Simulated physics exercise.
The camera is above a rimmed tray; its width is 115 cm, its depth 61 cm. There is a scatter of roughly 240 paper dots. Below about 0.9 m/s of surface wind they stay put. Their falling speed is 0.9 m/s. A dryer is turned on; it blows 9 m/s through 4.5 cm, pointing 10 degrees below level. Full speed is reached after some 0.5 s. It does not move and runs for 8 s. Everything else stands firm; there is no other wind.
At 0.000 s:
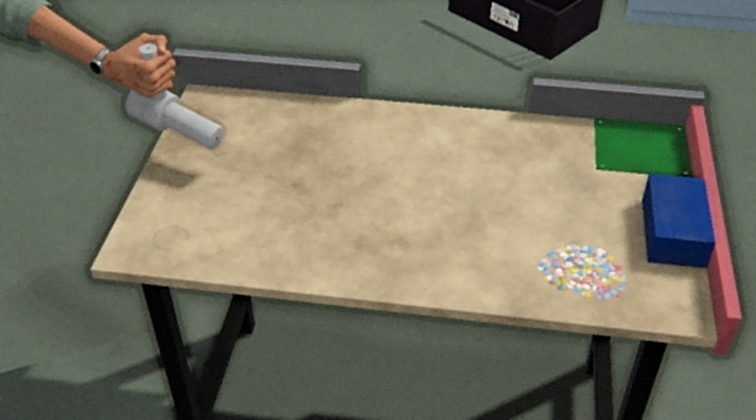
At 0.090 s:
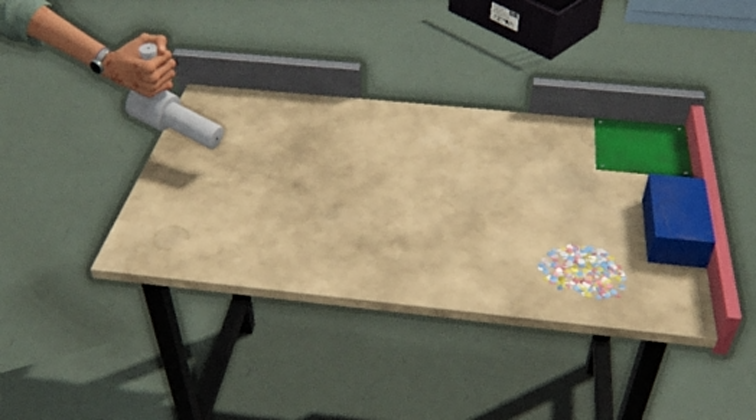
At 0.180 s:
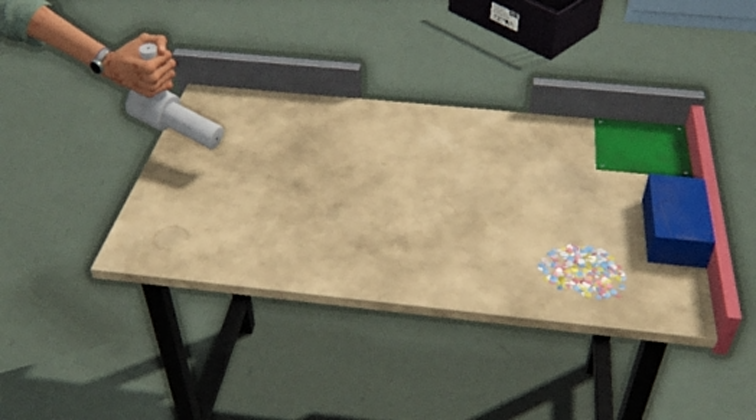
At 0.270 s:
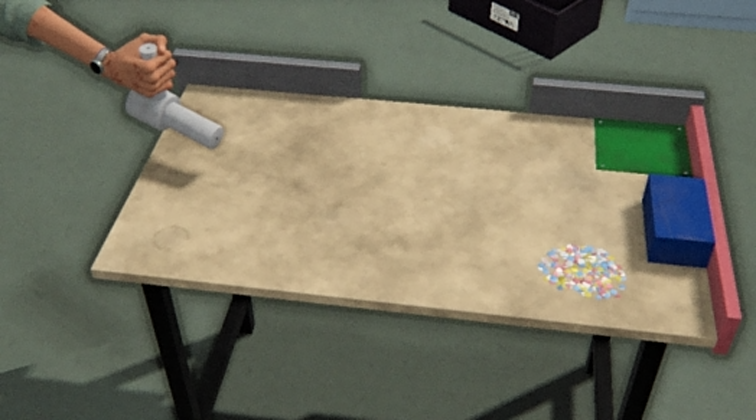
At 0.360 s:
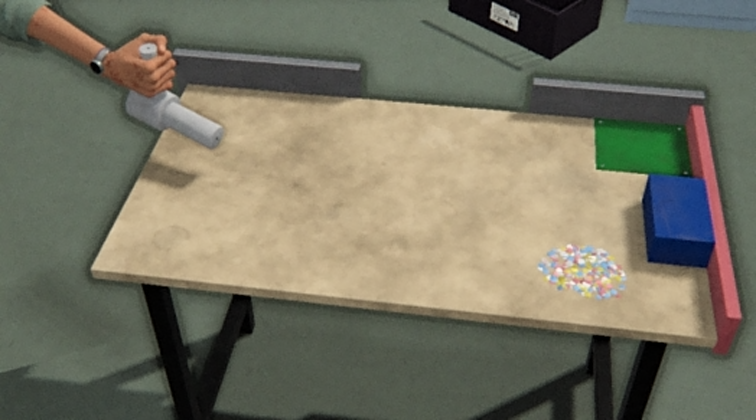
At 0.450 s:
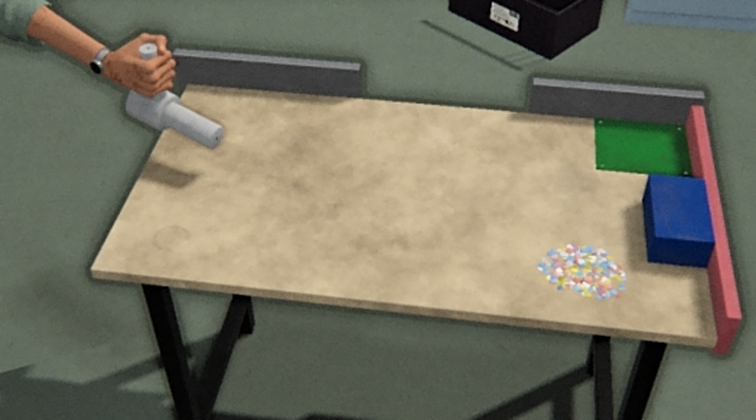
A hand holding a grey dryer over a wooden table, with scattered paper dots, a blue block and green sheet all staying still.
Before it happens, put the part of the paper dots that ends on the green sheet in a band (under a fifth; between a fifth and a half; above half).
By then not even a fifth are on the green sheet.
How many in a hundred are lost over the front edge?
About 60 % front.
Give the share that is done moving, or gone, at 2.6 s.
Near 70 %.
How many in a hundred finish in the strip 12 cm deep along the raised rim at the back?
Near 0 %.
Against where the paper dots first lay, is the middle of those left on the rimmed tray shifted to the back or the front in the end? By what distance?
To the back, by about 5 cm.
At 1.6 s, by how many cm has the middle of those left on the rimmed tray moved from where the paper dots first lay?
About 20 cm.
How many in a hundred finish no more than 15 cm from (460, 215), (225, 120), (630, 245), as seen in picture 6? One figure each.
In turn about 0 %, 0 %, 30 %.
After 1.6 s the count stands so, 0 % are on the green sheet; the middle of those still in play is near (710, 287).
After 2.6 s the count stands so, 0 % are on the green sheet; the middle of those still in play is near (709, 278).
After 4.4 s the count stands so, 0 % are on the green sheet; the middle of those still in play is near (706, 270).
After 8.0 s, at the end, 0 % are on the green sheet; the middle of those still in play is near (706, 264).
